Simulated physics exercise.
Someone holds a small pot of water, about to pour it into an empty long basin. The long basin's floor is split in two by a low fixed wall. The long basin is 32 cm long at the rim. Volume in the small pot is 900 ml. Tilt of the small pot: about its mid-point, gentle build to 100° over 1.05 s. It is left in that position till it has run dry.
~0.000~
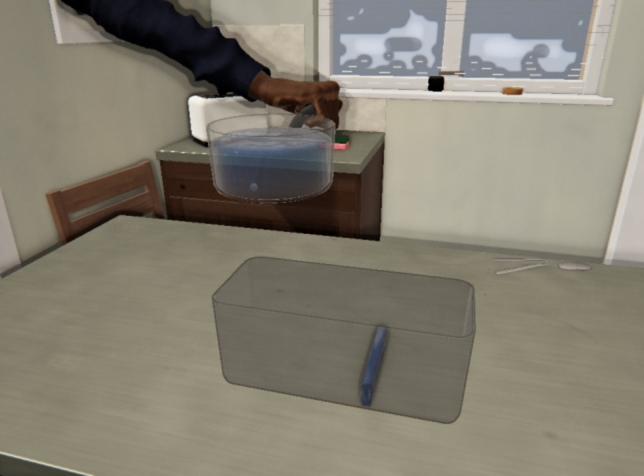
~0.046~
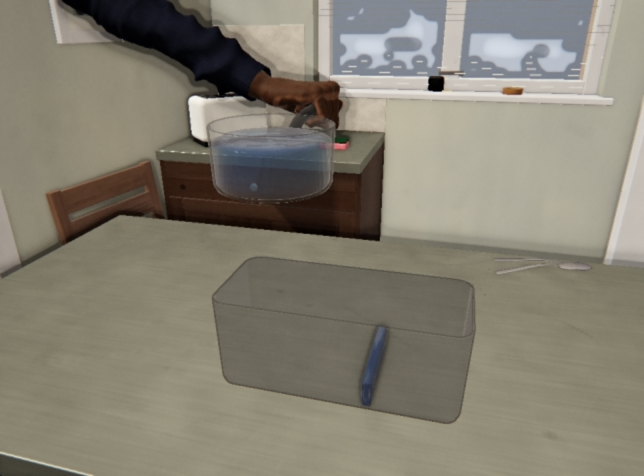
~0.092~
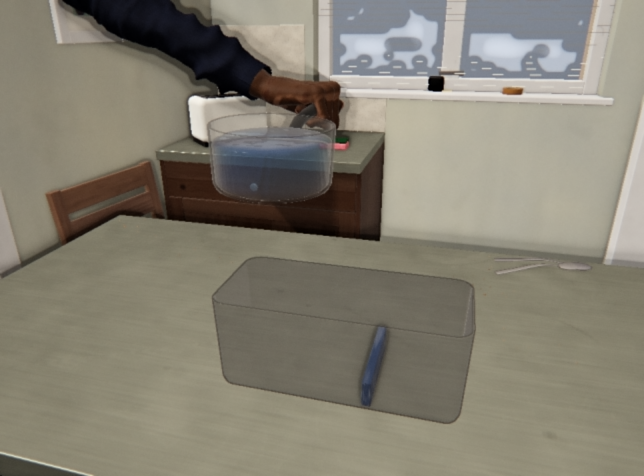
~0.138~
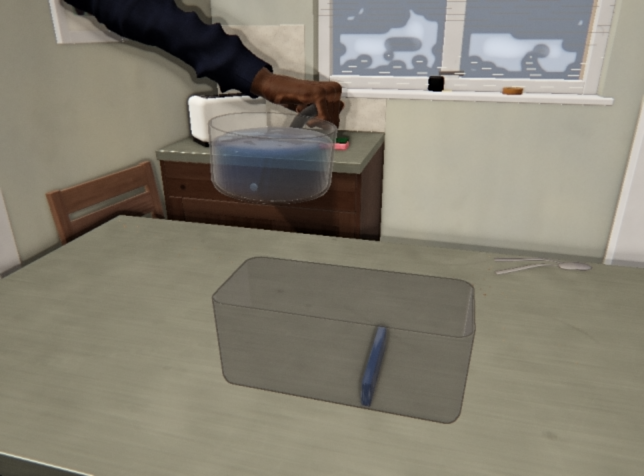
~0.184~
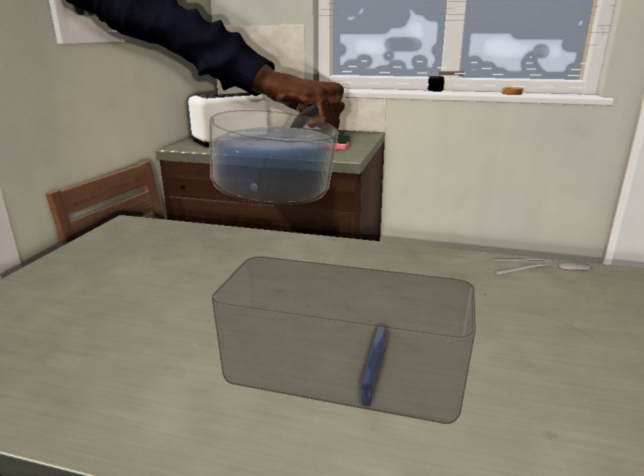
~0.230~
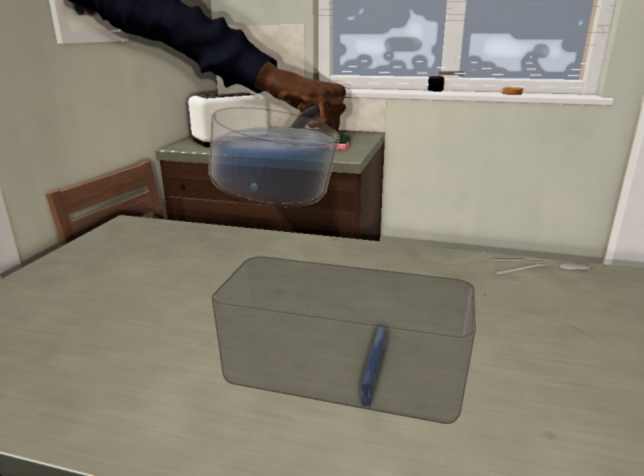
In a room with a window, a hand held a clear pot of blue water above a table with an empty long basin, then slowly tilted the pot slightly to the right.
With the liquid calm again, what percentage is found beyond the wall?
Beyond the wall there is roughly 55 percent.
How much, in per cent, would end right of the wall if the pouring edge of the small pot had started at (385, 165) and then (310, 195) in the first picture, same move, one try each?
In turn about 60 and 15 per cent.
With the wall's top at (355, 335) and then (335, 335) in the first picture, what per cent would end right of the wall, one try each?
I'd say 80 percent on the first go, 95 percent on the next.
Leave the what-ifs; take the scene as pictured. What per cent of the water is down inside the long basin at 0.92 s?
About 74 %.
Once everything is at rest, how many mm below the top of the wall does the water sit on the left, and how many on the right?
Close to 22 mm left and close to 2 mm right.
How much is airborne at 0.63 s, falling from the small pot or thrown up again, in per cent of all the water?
About 34 per cent.
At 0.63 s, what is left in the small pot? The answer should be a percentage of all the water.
Near 60 in a hundred.
After 0.63 s the tilt is 65° and 60 per cent is still to pour, 2 is left of the wall and 5 right of it.
After 0.92 s the tilt is 96° and 13 per cent is still to pour, 15 is left of the wall and 58 right of it.
After 1.22 s the tilt is 100° and 1 per cent is still to pour, 37 is left of the wall and 58 right of it.
After 1.55 s the tilt is 100° and 0 per cent is still to pour, 43 is left of the wall and 55 right of it.
In the end 44 per cent lies left of the wall, 55 right of it and 1 outside.
